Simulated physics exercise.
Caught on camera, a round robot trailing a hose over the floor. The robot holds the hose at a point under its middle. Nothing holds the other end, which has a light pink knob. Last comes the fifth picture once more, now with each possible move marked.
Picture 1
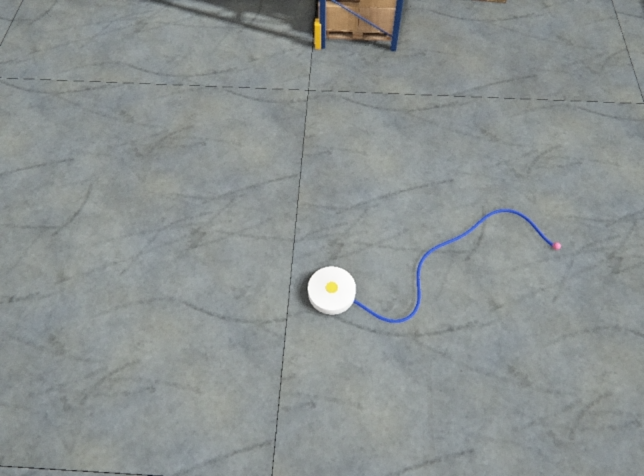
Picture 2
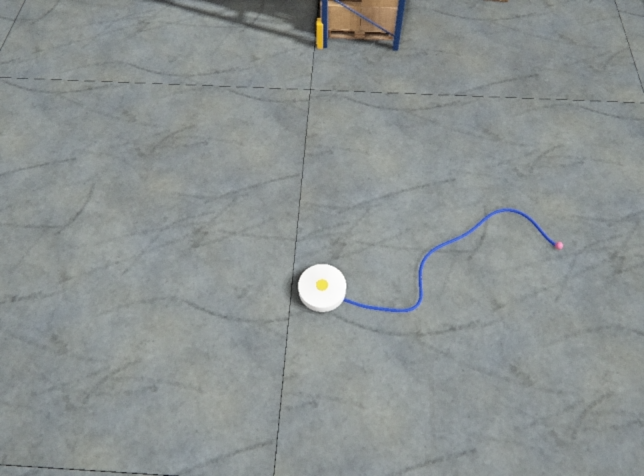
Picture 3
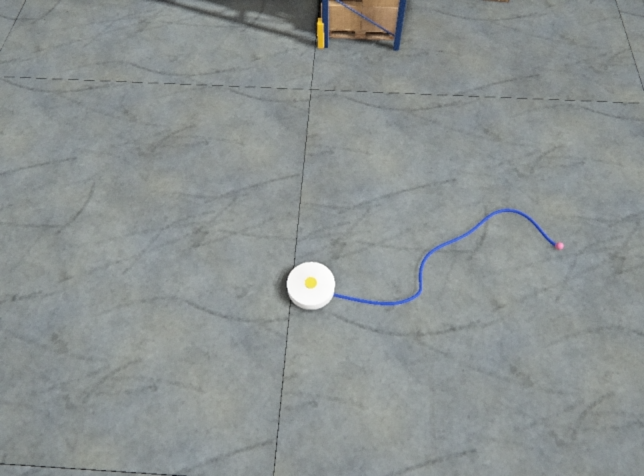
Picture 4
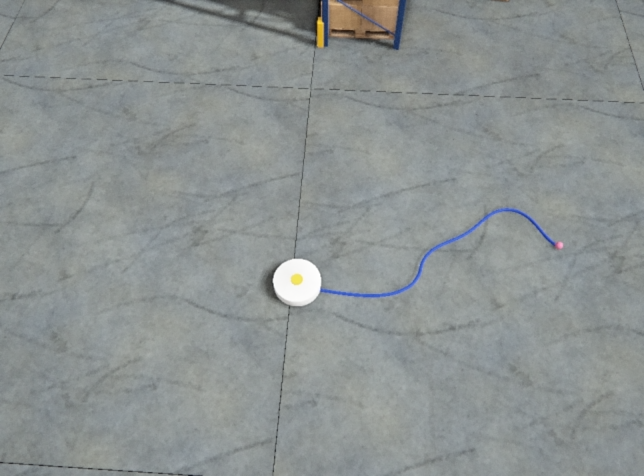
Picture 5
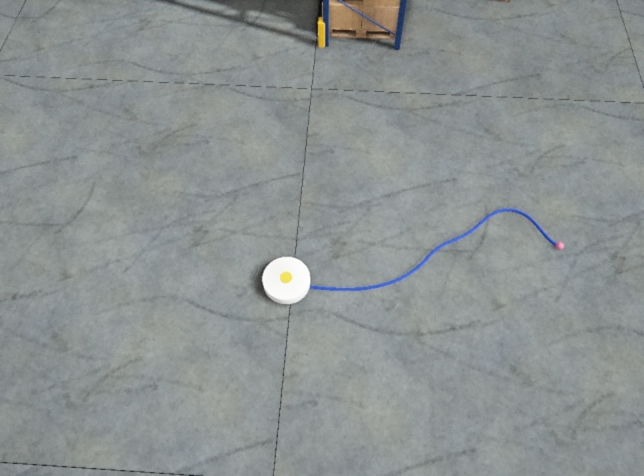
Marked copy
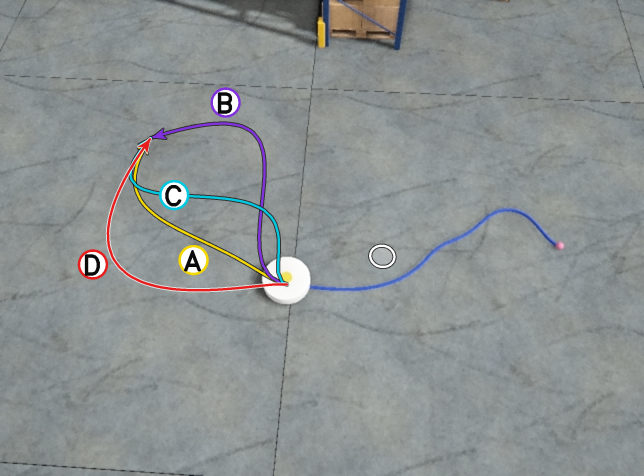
A round white robot sliding slowly left across a grey floor, drawing the near curve of its trailing blue hose straighter.
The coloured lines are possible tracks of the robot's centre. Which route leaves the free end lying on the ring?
Line D does it.
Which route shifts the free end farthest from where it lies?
D.
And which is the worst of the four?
That is B.
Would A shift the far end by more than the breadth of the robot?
Yes.
On the copy, A from (287, 285) via (176, 228) to (149, 140); B from (287, 285) via (264, 159) to (152, 137); C from (287, 285) via (210, 197) to (151, 138); D from (287, 285) via (120, 268) to (150, 139); the ring at (382, 256).
On D. First, robot (156, 283), middle of the hose (325, 268), free end (479, 241).
Then, robot (111, 201), middle of the hose (249, 261), free end (406, 252).
Finally, robot (149, 133), middle of the hose (232, 232), free end (382, 255); the free end is on the ring.
By contrast, A leaves the free end at (404, 240); B leaves the free end at (426, 211); C leaves the free end at (413, 223).
